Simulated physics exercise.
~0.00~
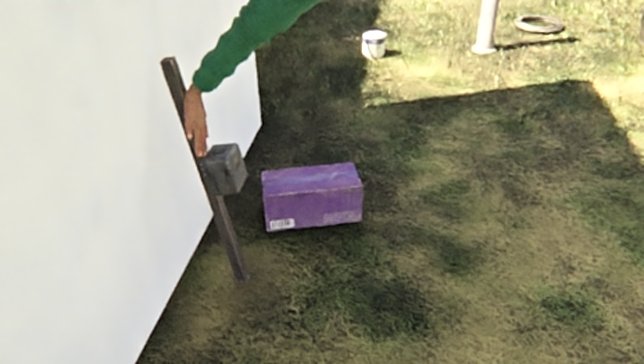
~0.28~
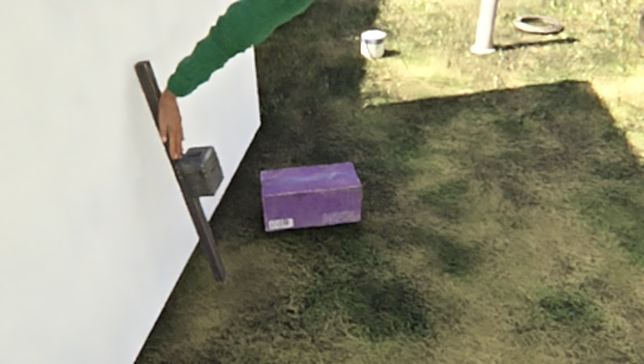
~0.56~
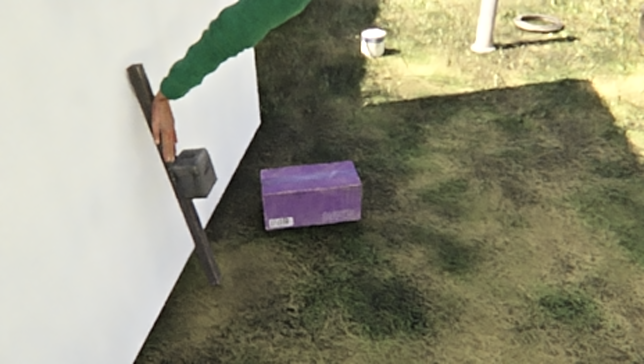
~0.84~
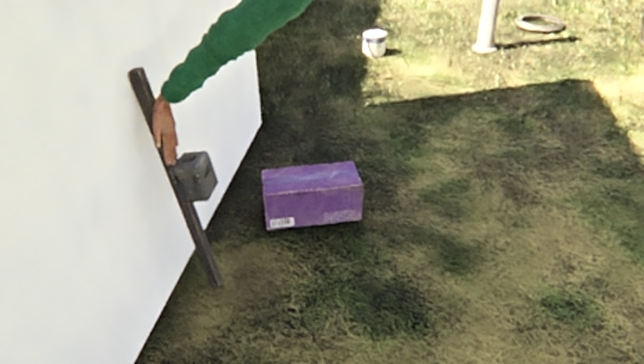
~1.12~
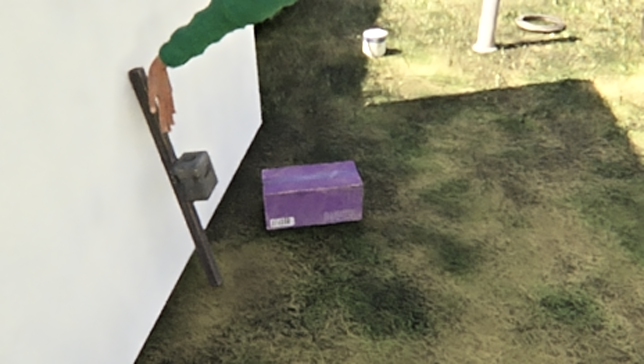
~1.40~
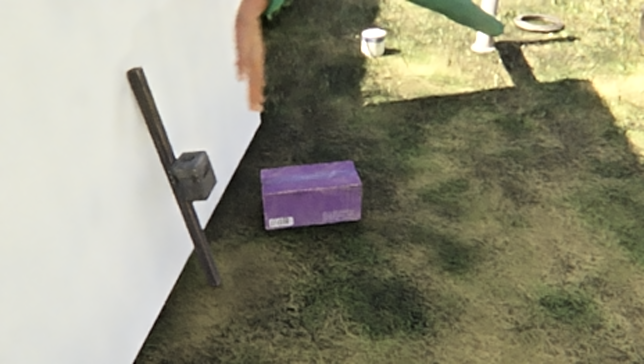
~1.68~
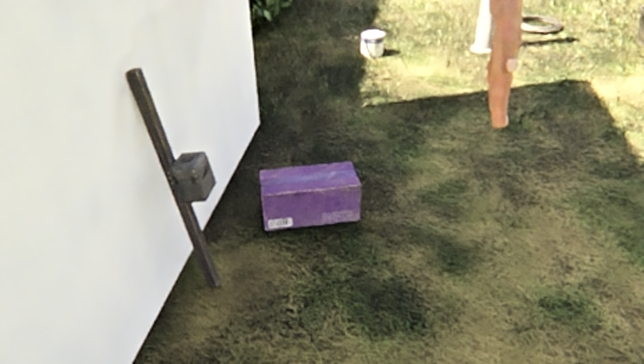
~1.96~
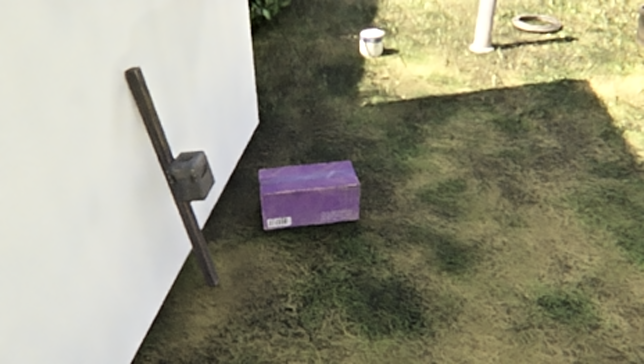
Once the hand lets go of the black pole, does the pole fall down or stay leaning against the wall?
The black pole stays up, still leaning against the white wall after the hand has drawn away.
